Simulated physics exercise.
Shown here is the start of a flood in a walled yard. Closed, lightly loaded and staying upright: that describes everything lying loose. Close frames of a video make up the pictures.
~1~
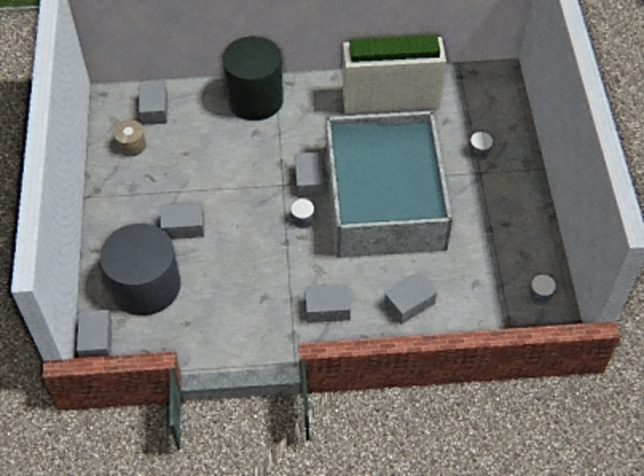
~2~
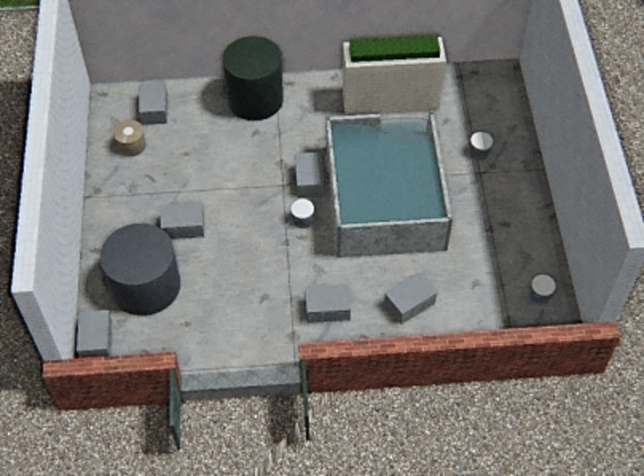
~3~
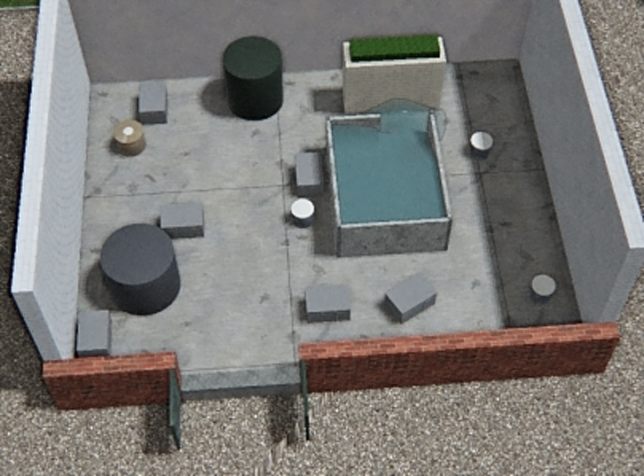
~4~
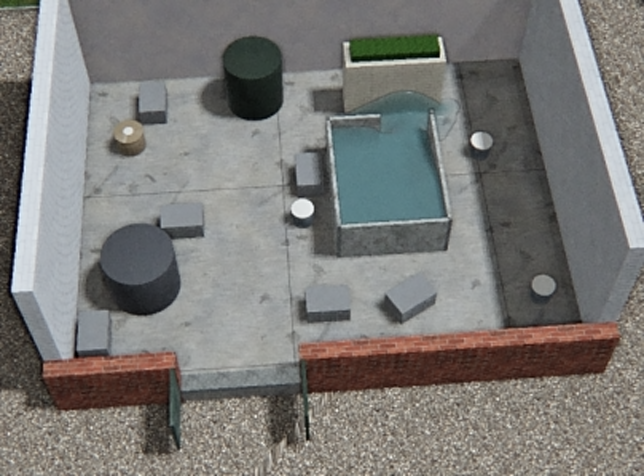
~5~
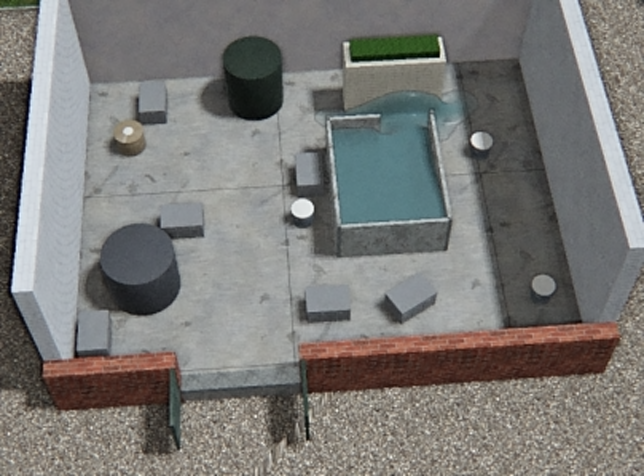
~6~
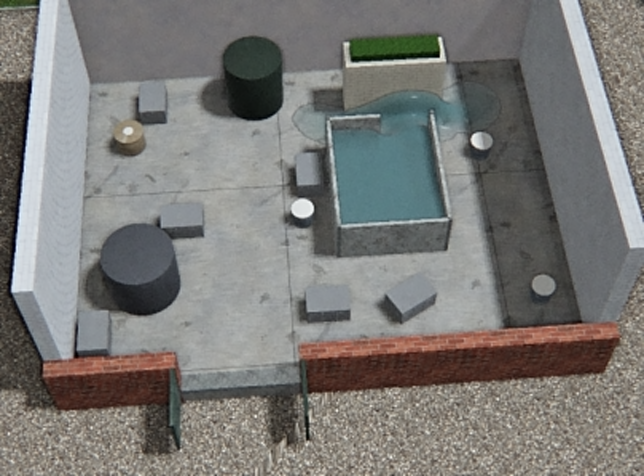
In a walled yard, water pours from the tank's back and spreads across the floor.
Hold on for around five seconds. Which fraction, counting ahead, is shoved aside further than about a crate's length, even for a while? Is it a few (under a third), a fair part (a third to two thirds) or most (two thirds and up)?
A few.
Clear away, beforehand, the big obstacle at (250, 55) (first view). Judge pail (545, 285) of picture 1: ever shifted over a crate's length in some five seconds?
Shoved clear.
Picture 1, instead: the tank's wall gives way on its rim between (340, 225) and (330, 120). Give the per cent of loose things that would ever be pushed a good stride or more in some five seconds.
60 % or thereabouts.
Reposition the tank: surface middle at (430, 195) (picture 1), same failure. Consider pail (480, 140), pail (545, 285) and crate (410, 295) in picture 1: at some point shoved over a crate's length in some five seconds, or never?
As listed: Moved that far, shifted that much, under that.
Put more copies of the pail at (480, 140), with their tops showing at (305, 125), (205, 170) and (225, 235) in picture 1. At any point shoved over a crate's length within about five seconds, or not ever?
First driven off, second driven off, third remains in place.
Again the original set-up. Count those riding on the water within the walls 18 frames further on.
Count: 2.
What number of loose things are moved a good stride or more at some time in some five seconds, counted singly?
The figure is 3.
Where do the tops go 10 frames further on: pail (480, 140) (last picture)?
It ends up close to (489, 168).
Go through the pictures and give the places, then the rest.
In the first picture, a pail at (544, 285) rests on the ground; a crate at (309, 169) rests on the ground; 0 of 10 have shifted.
In the second picture, a pail at (544, 285) rests on the ground; a crate at (309, 169), on the bottom; 0 of 10 have shifted.
In the third picture, a pail at (544, 285) rests on the ground; a crate at (309, 169), on the bottom; 0 of 10 have shifted.
In the fourth picture, a pail at (544, 285) rests on the ground; a crate at (309, 169) rests on the ground; 0 of 10 have shifted.
In the fifth picture, a pail at (544, 285), on the bottom; a crate at (309, 169) rests on the ground; 0 of 10 have shifted.
In the sixth picture, a pail at (544, 285) rests on the ground; a crate at (309, 169) rests on the ground; 0 of 10 have shifted.
A moment on, 0 of 10 are well off their spots; 0 afloat.
Next, 1 of 10 are well off their spots; 0 afloat.
Later, 2 of 10 are well off their spots; 2 afloat.
In the end, 3 of 10 are well off their spots, and 3 have been at some point; 1 afloat.
